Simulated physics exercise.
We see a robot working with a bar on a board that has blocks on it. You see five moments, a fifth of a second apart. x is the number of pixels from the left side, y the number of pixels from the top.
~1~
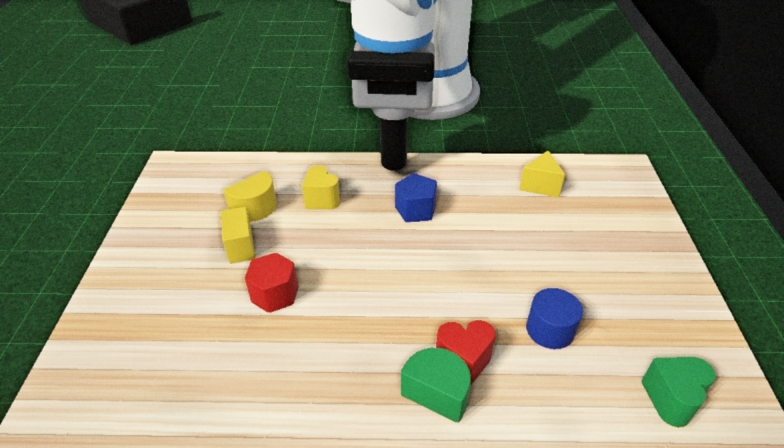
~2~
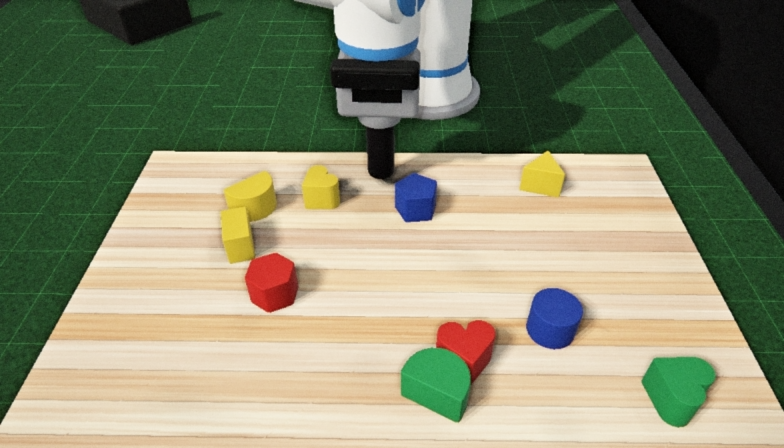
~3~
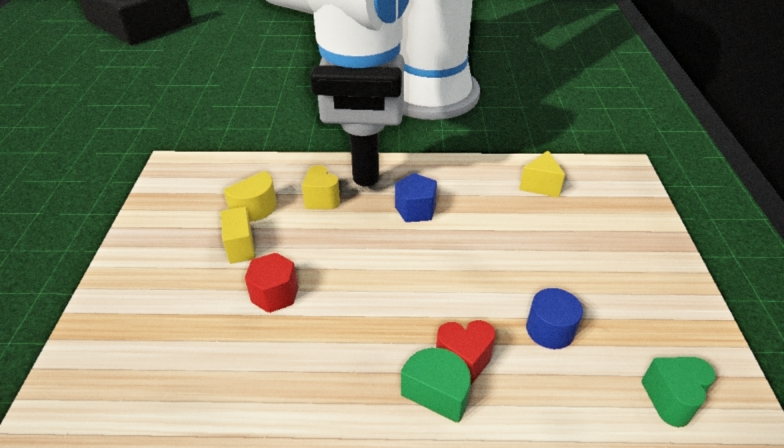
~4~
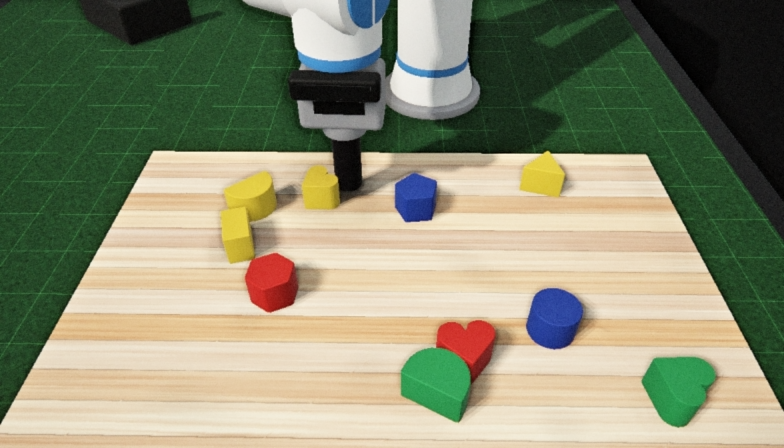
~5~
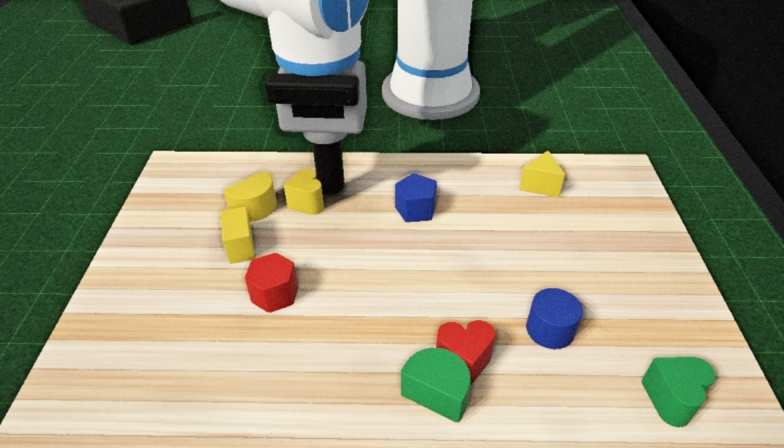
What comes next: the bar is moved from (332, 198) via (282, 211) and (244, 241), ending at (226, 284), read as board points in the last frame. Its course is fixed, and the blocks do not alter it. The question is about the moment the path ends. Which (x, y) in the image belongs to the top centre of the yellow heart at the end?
It is going to be at (209, 215).
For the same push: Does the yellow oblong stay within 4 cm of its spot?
Short answer: No.
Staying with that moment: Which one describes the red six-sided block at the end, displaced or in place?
The red six-sided block is left alone.
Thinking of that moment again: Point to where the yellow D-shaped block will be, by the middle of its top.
Around (206, 189).
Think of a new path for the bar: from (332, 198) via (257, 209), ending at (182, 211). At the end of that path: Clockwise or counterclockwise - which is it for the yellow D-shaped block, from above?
It turns clockwise.
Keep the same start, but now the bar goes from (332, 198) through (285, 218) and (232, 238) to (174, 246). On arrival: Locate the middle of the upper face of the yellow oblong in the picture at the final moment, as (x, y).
Pixel (208, 239).
The first path, step by step. One third of the way, bar (279, 201); yellow D-shaped block (220, 188), turned 30° clockwise; yellow heart (251, 198), turned 10° anticlockwise.
Two thirds of the way, bar (241, 232); yellow oblong (212, 238), turned 75° anticlockwise; yellow D-shaped block (206, 189), turned 40° clockwise; yellow heart (210, 214), turned 30° clockwise.
At the end, bar (223, 274); yellow oblong (188, 262); yellow D-shaped block (206, 189), turned 40° clockwise; red six-sided block not moved; yellow heart (209, 215), turned 35° clockwise.
